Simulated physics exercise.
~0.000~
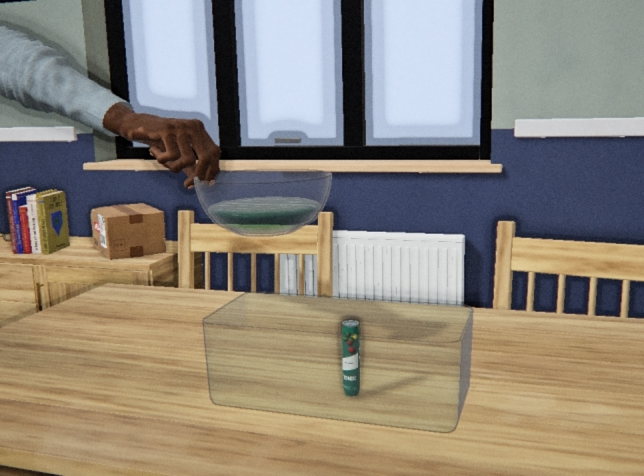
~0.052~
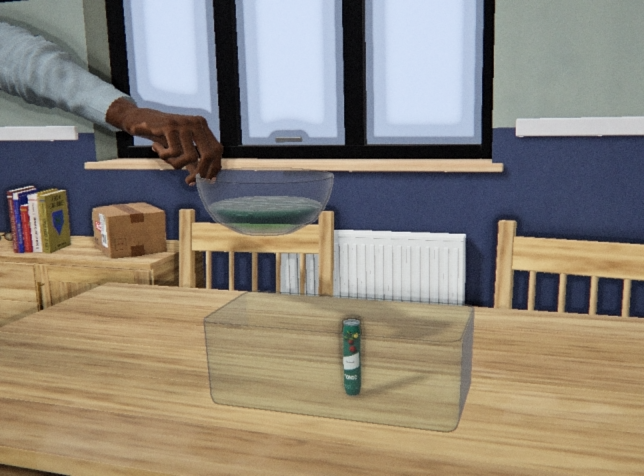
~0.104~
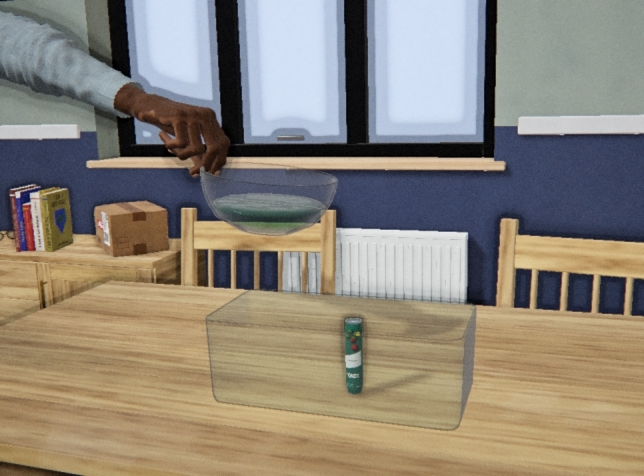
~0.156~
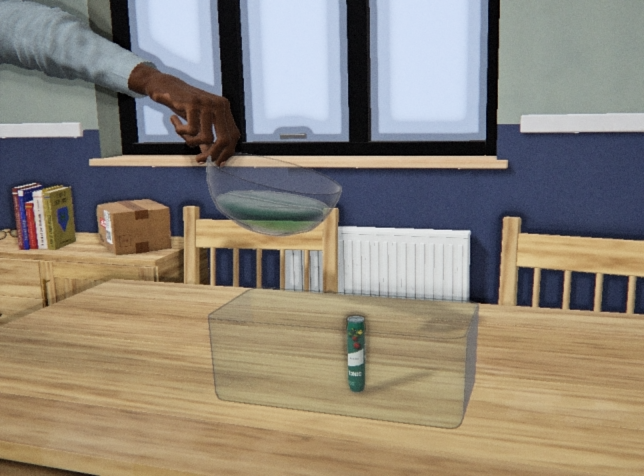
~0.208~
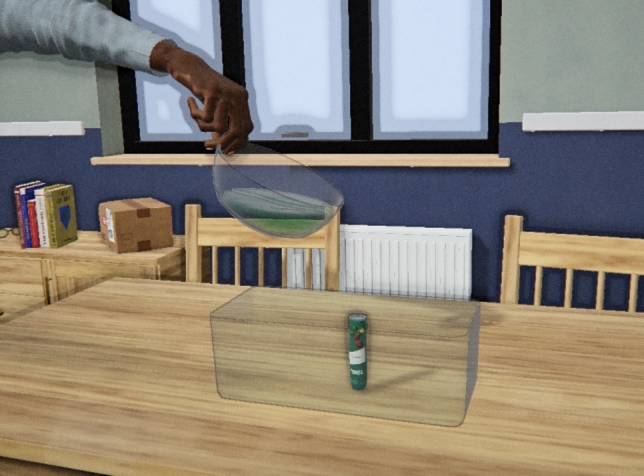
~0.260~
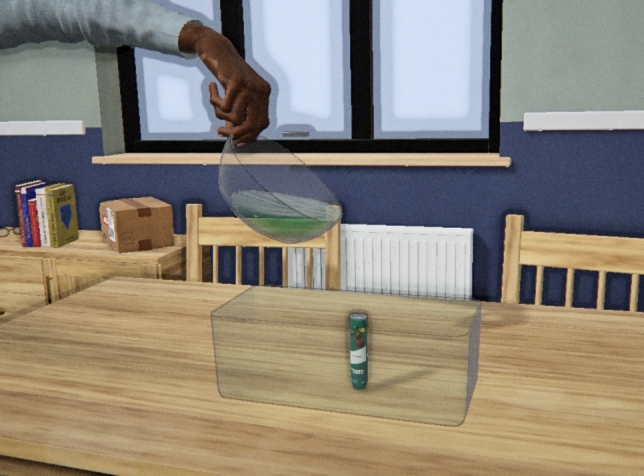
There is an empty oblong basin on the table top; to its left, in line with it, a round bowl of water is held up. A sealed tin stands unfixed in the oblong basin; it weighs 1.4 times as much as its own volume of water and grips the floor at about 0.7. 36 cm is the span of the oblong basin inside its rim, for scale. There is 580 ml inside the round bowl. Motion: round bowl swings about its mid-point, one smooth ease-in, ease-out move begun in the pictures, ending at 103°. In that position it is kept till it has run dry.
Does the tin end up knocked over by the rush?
No.
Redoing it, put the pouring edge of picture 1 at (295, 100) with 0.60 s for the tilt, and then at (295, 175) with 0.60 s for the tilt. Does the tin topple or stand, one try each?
The tin overturns the first time and overturns the second time.
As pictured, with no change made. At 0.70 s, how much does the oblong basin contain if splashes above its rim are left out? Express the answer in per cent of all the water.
Roughly 96 %.
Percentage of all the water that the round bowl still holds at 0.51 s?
Near 7 in a hundred.
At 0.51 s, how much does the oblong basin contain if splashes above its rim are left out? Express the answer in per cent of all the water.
54 %, more or less.
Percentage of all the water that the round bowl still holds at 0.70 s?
About 0 per cent.
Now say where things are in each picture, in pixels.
Tilt 0°; pouring edge (327, 178); surface from (214, 204) to (321, 206); the oblong basin's rim runs from (225, 307) to (467, 325); the tin's top is at (351, 326), in the first picture.
Tilt 2°; pouring edge (329, 179); surface from (216, 202) to (322, 206), in the second picture.
Tilt 7°; pouring edge (333, 185); surface from (219, 198) to (324, 207), in the third picture.
Tilt 16°; pouring edge (338, 194); surface from (224, 193) to (328, 209), in the fourth picture.
Tilt 28°; pouring edge (339, 207); surface from (230, 190) to (331, 211), in the fifth picture.
Tilt 41°; pouring edge (337, 222); surface from (237, 192) to (339, 214), in the sixth picture.
After 0.51 s the tilt is 98° and 7 per cent is still to pour; the tin stands where it began.
After 0.70 s the tilt is 103° and 0 per cent is still to pour; the tin stands where it began.
After 0.89 s the tilt is 103° and 0 per cent is still to pour; the tin stands where it began.
After 1.10 s the tilt is 103° and 0 per cent is still to pour; the tin stands where it began.
In the end the tin stands where it began.
